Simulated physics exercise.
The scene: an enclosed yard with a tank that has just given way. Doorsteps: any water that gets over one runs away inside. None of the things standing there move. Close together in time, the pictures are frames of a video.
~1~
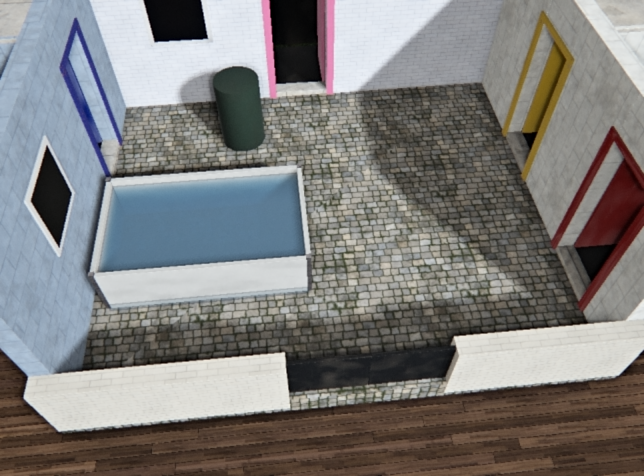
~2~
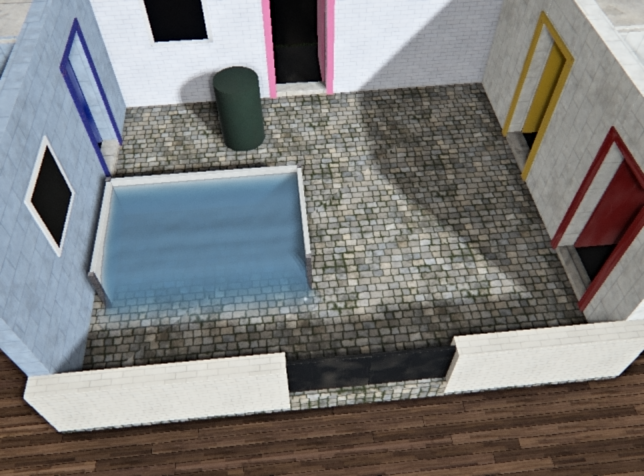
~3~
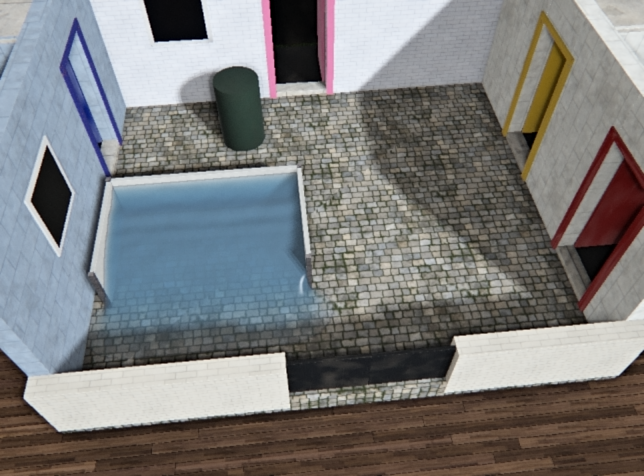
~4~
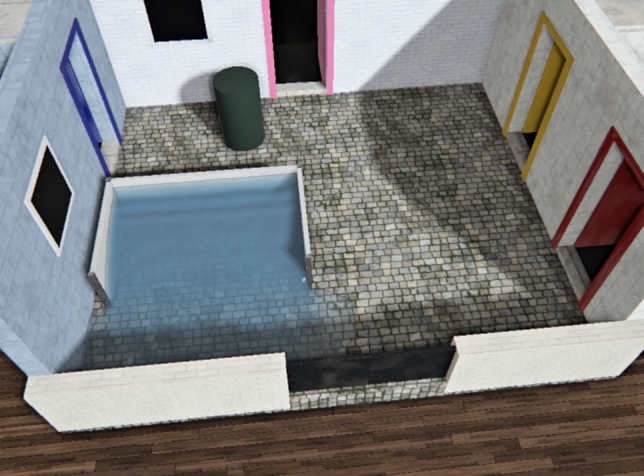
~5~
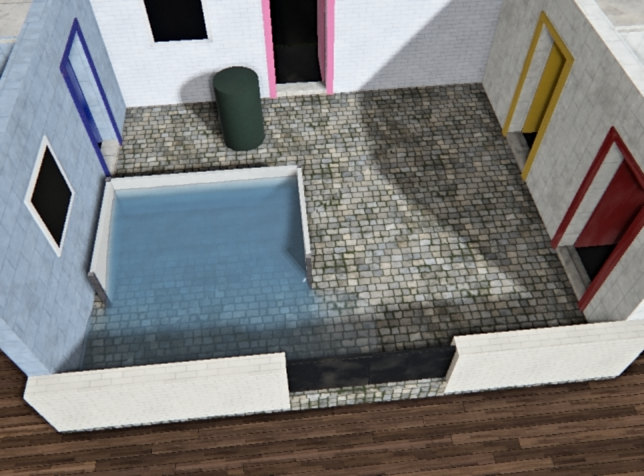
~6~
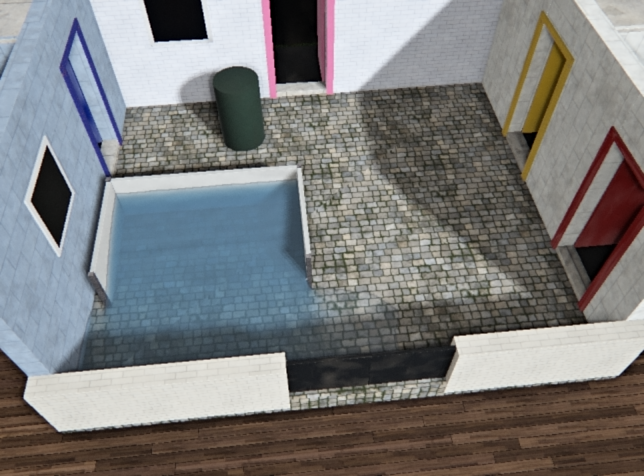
The clip shows a walled cobbled yard with coloured doorways, a dark green cylinder and a white-sided tank of still water; the tank's near side disappears, and water pours out toward the viewer, spreading thinly across the stones.
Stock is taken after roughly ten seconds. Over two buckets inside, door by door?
Red door: Above two buckets, blue door: Two buckets at most, pink door: Two buckets at most, yellow door: Two buckets at most.
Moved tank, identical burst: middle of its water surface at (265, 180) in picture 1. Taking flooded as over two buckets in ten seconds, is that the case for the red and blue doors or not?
Red door: Exceeds the limit; blue door: Within the limit.
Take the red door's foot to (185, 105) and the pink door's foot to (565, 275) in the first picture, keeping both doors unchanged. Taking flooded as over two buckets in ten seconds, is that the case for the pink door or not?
So then the pink door tops it.
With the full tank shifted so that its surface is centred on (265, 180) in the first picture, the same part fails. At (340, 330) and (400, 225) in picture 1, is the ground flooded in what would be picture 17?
Spot one ends up sodden, spot two left untouched.
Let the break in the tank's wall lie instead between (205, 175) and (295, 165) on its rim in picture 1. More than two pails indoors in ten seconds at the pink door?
The pink door exceeds the limit.
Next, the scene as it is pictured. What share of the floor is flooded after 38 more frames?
About 75 %.
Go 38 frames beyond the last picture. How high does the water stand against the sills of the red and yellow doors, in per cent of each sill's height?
Close to 160 per cent for the first one and close to 60 per cent for the second.
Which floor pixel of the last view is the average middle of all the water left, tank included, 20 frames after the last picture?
I reckon somewhere around (281, 279).
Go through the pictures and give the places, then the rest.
The first picture shows still water in the open tank at (204, 220).
In the second picture, water pours out at (208, 285) and has run to (102, 312).
In the third picture, the front is at (90, 333), out from the gap at (208, 287).
In the fourth picture, water pours out at (209, 288) and has run to (348, 330).
In the fifth picture, the front is at a hidden place, out from the gap at (209, 289).
In the sixth picture, water pours out at (209, 289) and has run to a hidden place.
A moment on, water covers 20 % of the floor; the red door not reached, the blue door not reached, the pink door not reached, the yellow door not reached.
Next, water covers 35 % of the floor; the red door wet at the sill, nothing in, the blue door not reached, the pink door not reached, the yellow door not reached.
Then, water covers 55 % of the floor; the red door over two buckets in, the blue door wet at the sill, nothing in, the pink door not reached, the yellow door wet at the sill, nothing in.
Later, water covers 75 % of the floor; the red door far over two buckets in, the blue door wet at the sill, nothing in, the pink door wet at the sill, nothing in, the yellow door wet at the sill, nothing in.
In the end, water covers 95 % of the floor; the red door far over two buckets in, the blue door wet at the sill, nothing in, the pink door wet at the sill, nothing in, the yellow door wet at the sill, nothing in.
